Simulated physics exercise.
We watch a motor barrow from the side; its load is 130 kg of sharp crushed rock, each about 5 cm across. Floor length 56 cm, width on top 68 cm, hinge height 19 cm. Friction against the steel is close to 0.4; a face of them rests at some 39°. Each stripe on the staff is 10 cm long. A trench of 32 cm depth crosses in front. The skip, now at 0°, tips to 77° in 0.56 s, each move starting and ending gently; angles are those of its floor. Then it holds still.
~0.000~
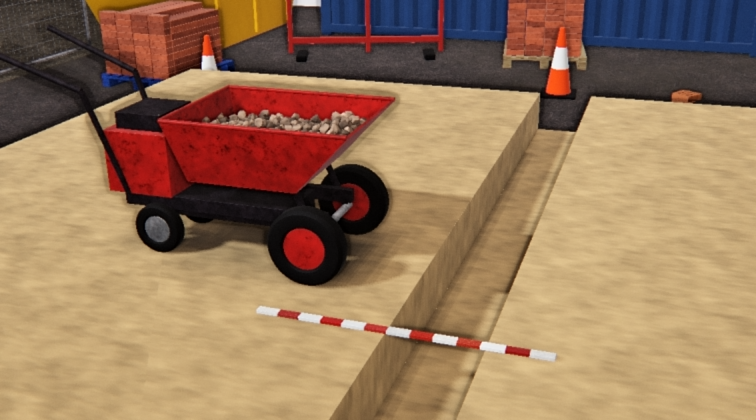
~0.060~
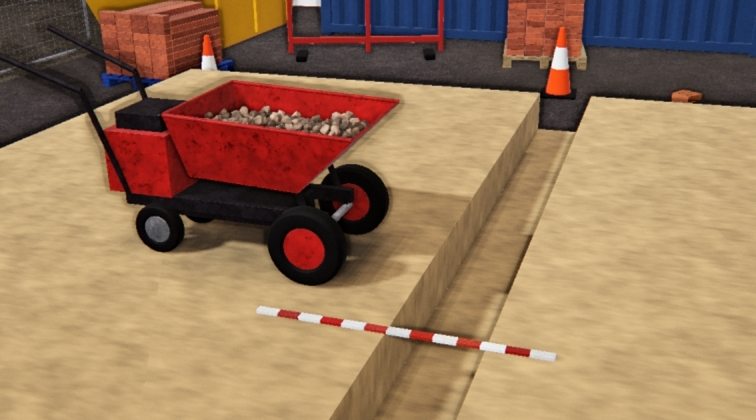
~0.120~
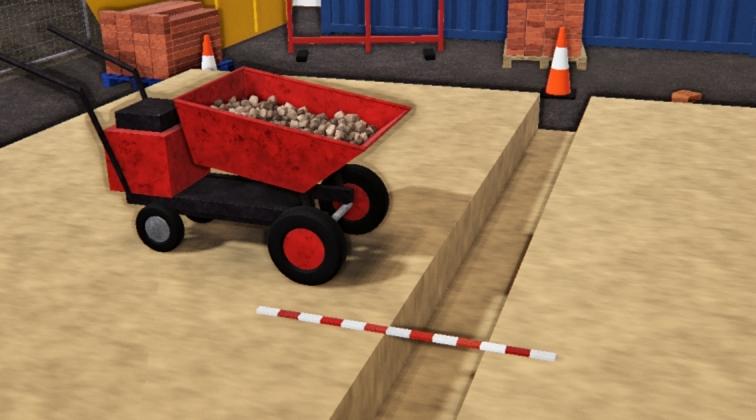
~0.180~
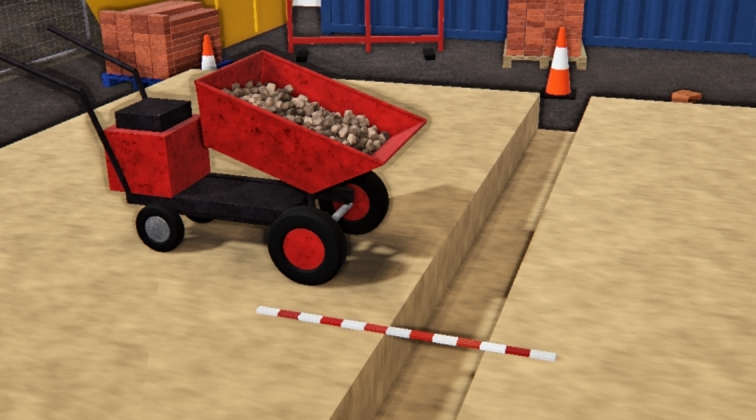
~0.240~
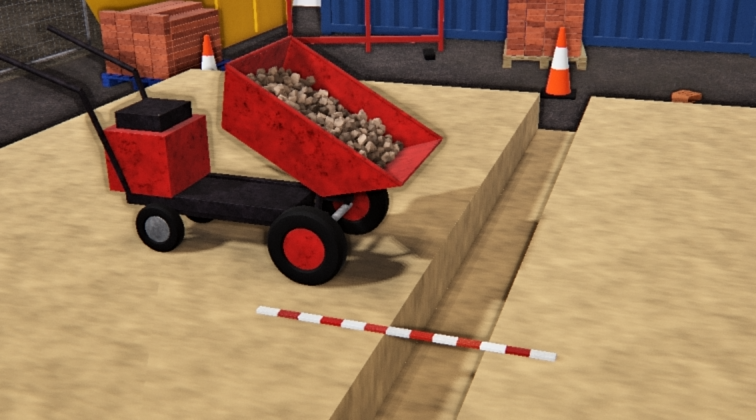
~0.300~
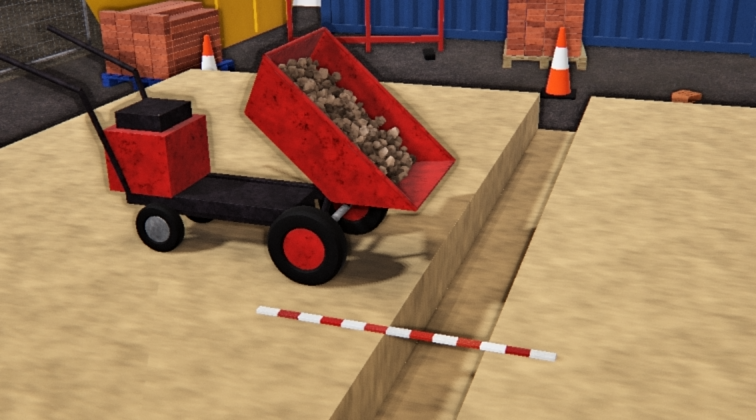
Red skip of a motor barrow tilting up steadily toward the right, carrying crushed rock beside a trench and a striped staff.
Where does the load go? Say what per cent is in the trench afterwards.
Some 75 per cent of it.
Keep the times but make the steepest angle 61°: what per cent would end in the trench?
Then about 55 per cent.
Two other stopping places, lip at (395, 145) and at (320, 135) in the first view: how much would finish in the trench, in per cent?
Near 25 per cent from the first place, 90 from the second.
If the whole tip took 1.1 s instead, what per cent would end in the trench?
It would be near 95 per cent.
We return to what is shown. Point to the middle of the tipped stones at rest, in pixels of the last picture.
Their middle is at about (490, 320).
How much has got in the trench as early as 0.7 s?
Some 40 per cent.
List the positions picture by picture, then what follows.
Lip at (346, 138), floor tilted 0°, highest stones at (332, 121), in the first frame.
Lip at (352, 141), floor tilted 2°, highest stones at (268, 117); the stones move at 0.6 m/s on average, in the second frame.
The skip is at 9°, its lip at (365, 149); the top of the load is at (250, 105); the stones move at 1.1 m/s on average, in the third frame.
The skip is at 19°, its lip at (383, 164); the top of the load is at (262, 92); the stones move at 1.6 m/s on average, in the fourth frame.
Lip at (402, 185), floor tilted 30°, highest stones at (279, 78); the stones move at 1.9 m/s on average, in the fifth frame.
The skip is at 43°, its lip at (416, 210); the top of the load is at (304, 67); the stones move at 1.9 m/s on average, in the sixth frame.
After 0.4 s the floor is at 65°; 100 % in the skip; the foremost stones are at (428, 214).
After 0.7 s the floor is at 77°; 60 % in the skip, 40 % in the trench; the foremost stones are at (508, 265).
After 1.0 s the floor is at 77°; 1 % in the skip, 73 % in the trench, 25 % past the trench; the foremost stones are at (722, 304).
After 3.0 s the floor is at 77°; 0 % in the skip, 75 % in the trench, 25 % past the trench; the foremost stones are past the picture's edge.
